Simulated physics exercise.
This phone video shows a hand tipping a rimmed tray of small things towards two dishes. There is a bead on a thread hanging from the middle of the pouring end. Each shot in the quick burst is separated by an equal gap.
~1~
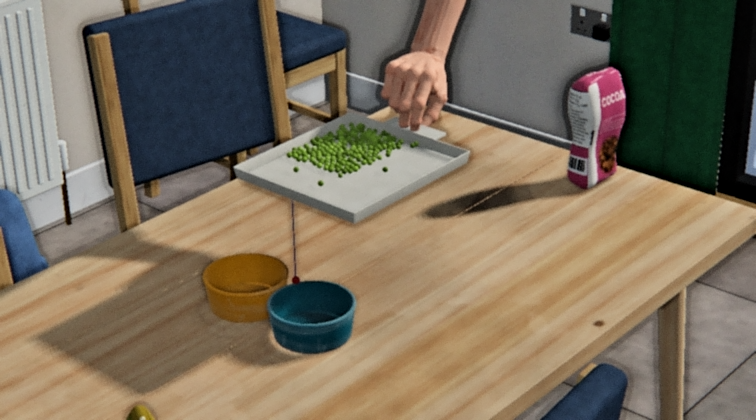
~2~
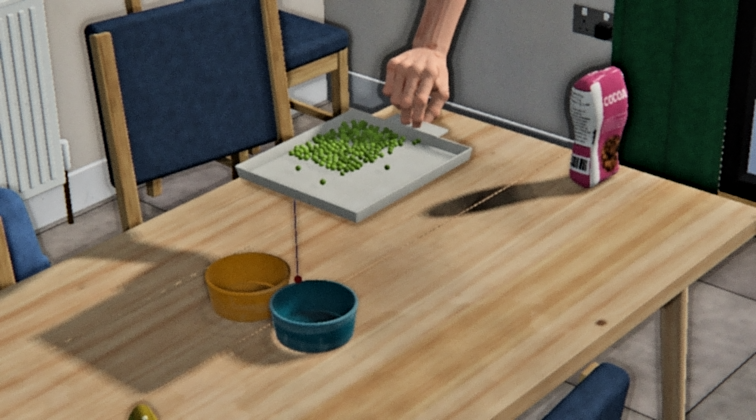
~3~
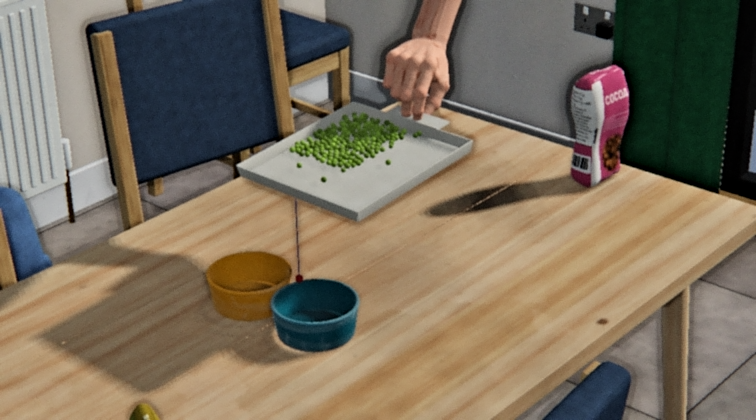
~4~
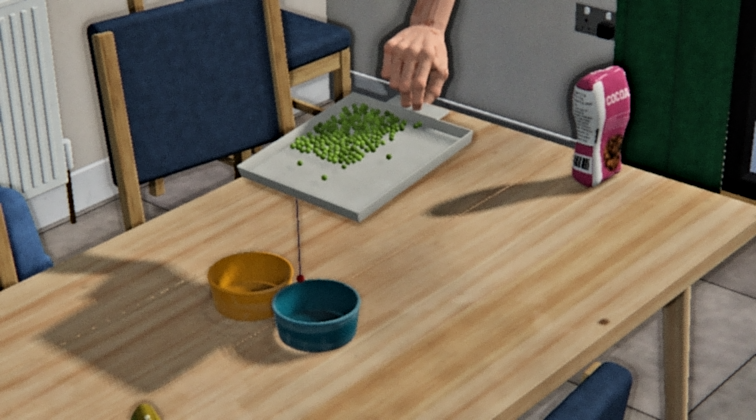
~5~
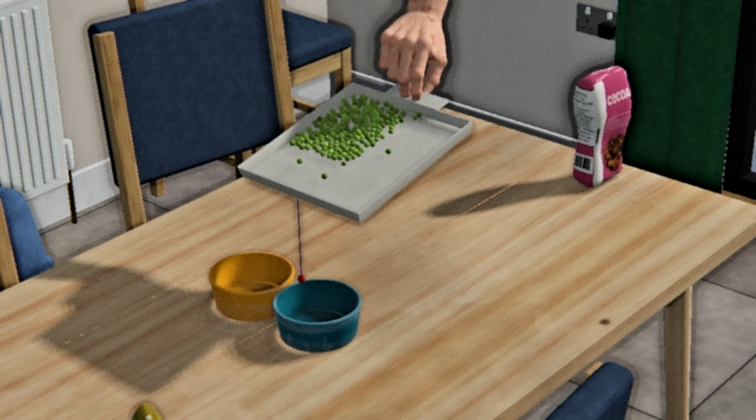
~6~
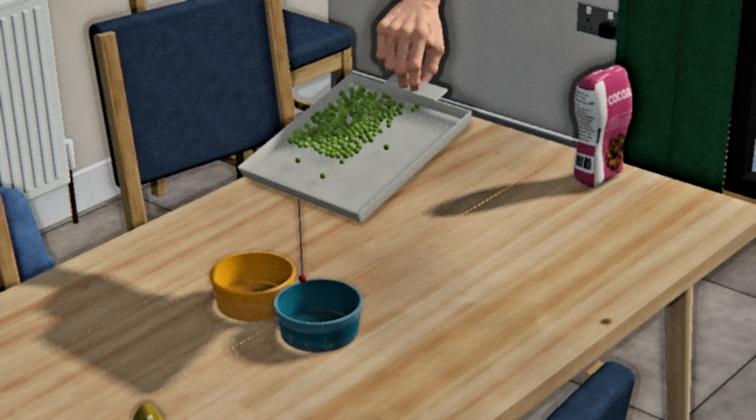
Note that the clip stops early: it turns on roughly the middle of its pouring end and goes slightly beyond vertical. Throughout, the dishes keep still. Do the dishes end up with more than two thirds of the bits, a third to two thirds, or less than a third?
They end up with a third to two thirds.
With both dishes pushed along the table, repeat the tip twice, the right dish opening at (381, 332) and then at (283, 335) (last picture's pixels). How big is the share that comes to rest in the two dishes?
Trial 1 around 30 percent, trial 2 around 50 percent.
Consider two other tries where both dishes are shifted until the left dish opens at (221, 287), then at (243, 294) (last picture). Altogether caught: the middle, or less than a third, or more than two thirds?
For the first try it's above two thirds, and for the second it's beyond two thirds.
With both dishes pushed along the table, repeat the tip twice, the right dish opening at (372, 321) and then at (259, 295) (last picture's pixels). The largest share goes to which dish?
The first time round it's the one placed on the left, and the next time it's the one placed on the right.
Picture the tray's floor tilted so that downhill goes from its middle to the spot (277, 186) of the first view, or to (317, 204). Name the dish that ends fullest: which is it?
On the first try it would be the one on the left, and on the second the one on the right.
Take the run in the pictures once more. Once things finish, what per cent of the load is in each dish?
Per hundred pieces: Left dish roughly 20, right dish roughly 30.
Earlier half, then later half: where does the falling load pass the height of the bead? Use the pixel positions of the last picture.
Near (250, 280) and later near (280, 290).
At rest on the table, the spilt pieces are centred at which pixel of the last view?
Approximately (219, 352).
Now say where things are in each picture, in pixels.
In the first frame, corners of the pouring end at (237, 167) and (354, 212), level; middle of the load at (352, 150), dried peas; left dish at (217, 302); right dish at (283, 332); bead on its thread at (296, 280).
In the second frame, corners of the pouring end at (239, 166) and (356, 211), level; middle of the load at (354, 148).
In the third frame, corners of the pouring end at (240, 165) and (357, 210), tipped barely, level across its low end; middle of the load at (355, 143).
In the fourth frame, corners of the pouring end at (240, 166) and (358, 211), tipped a little, level across its low end; middle of the load at (355, 136).
In the fifth frame, corners of the pouring end at (241, 166) and (358, 212), tipped a little, level across its low end; middle of the load at (355, 130).
In the sixth frame, corners of the pouring end at (241, 167) and (359, 212), tipped clearly, level across its low end; middle of the load at (353, 124); left dish at (224, 300); right dish at (289, 331).
Soon, tray tipped steeply; most on the tray; a stray few in the right dish; a stray few outside both; a small part in the air.
A while on, tray tipped right over; most on the tray; a stray few in the right dish; a small part in the left dish; a small part outside both; a small part in the air.
Towards the end, tray tipped past a quarter turn; about a quarter in the right dish; about a quarter in the left dish; about half outside both.
Finally, tray tipped past a quarter turn; about a quarter in the right dish; about a quarter in the left dish; about half outside both.
